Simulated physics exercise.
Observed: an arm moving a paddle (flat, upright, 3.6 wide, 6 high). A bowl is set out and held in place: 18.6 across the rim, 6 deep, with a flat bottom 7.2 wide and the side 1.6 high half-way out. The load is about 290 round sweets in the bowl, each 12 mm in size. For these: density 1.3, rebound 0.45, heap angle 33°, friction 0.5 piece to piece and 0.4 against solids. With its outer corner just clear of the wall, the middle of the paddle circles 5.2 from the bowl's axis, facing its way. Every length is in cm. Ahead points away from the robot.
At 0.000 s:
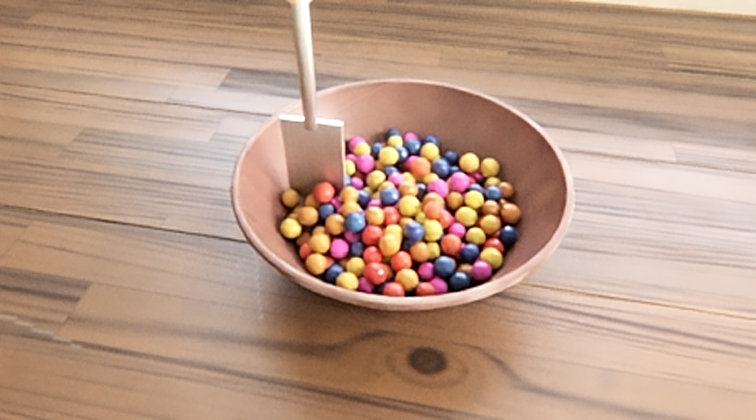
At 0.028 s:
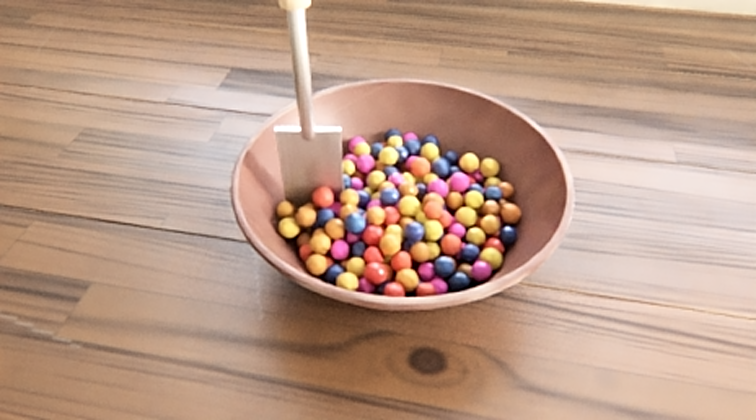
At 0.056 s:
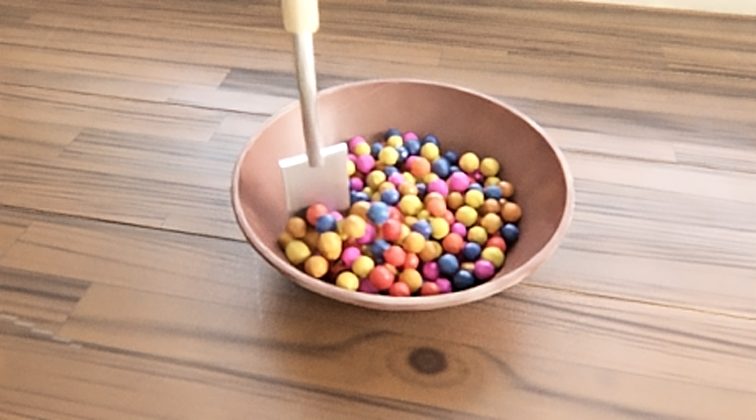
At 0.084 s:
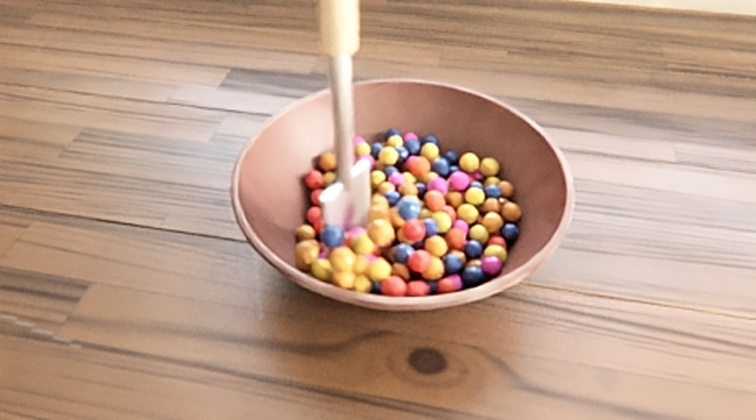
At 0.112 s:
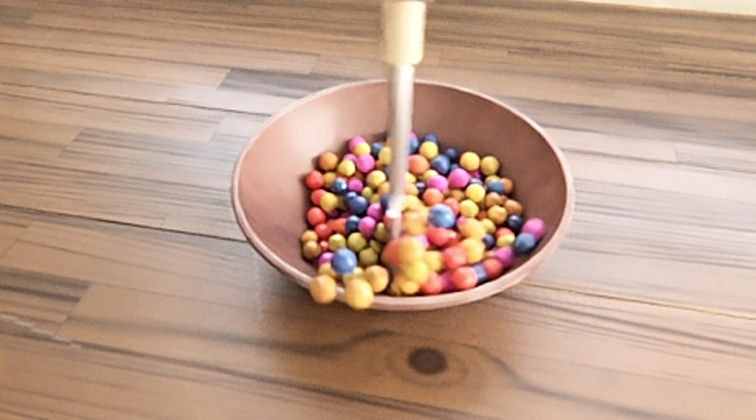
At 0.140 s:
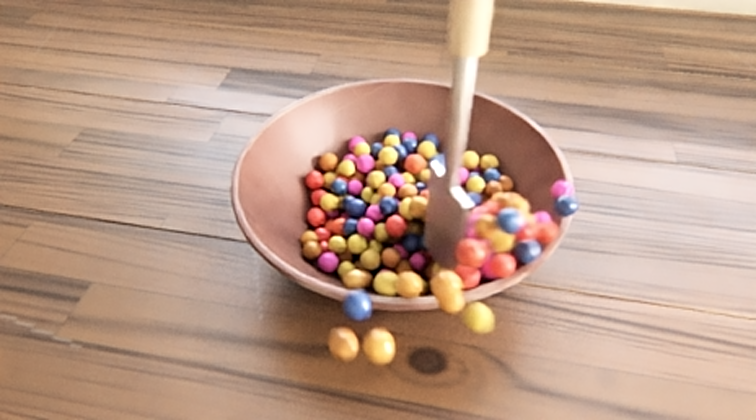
On a wooden surface, a flat paddle with a pale handle sweeps from the left through a brown bowl of colourful round sweets, curving along the near side toward the right, pushing sweets into a heap and several over the rim.
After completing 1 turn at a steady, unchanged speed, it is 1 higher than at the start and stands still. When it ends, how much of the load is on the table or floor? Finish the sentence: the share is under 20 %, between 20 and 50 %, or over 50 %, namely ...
The share is between 20 and 50 %.
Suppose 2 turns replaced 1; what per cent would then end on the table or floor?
35 %.
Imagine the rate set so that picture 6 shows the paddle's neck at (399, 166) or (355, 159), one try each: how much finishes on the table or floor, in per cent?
Some 20 and 10 per cent respectively.
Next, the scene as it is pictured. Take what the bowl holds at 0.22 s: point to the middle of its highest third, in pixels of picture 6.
I'd point to somewhere close to (462, 152).
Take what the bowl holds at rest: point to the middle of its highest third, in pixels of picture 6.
(366, 209).
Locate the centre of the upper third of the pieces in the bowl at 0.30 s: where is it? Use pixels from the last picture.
Near pixel (356, 137).
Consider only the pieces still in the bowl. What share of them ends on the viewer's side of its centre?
Roughly 50 per cent.
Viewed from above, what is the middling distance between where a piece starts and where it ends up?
I'd put it at roughly 4 centimetres.
After 0.22 s, 211° round, highest piece 11 above the table; 262 in the bowl, 1 on the table or floor, 31 in flight or on the tool.
After 0.30 s, 296° round, highest piece 12 above the table; 236 in the bowl, 24 on the table or floor, 34 in flight or on the tool.
After 0.54 s, 0° round, highest piece 5 above the table; 208 in the bowl, 86 on the table or floor.
After 1.24 s, 0° round, highest piece 4 above the table; 208 in the bowl, 86 on the table or floor.
At rest, 208 in the bowl, 86 on the table or floor. That is 29 % on the table or floor.
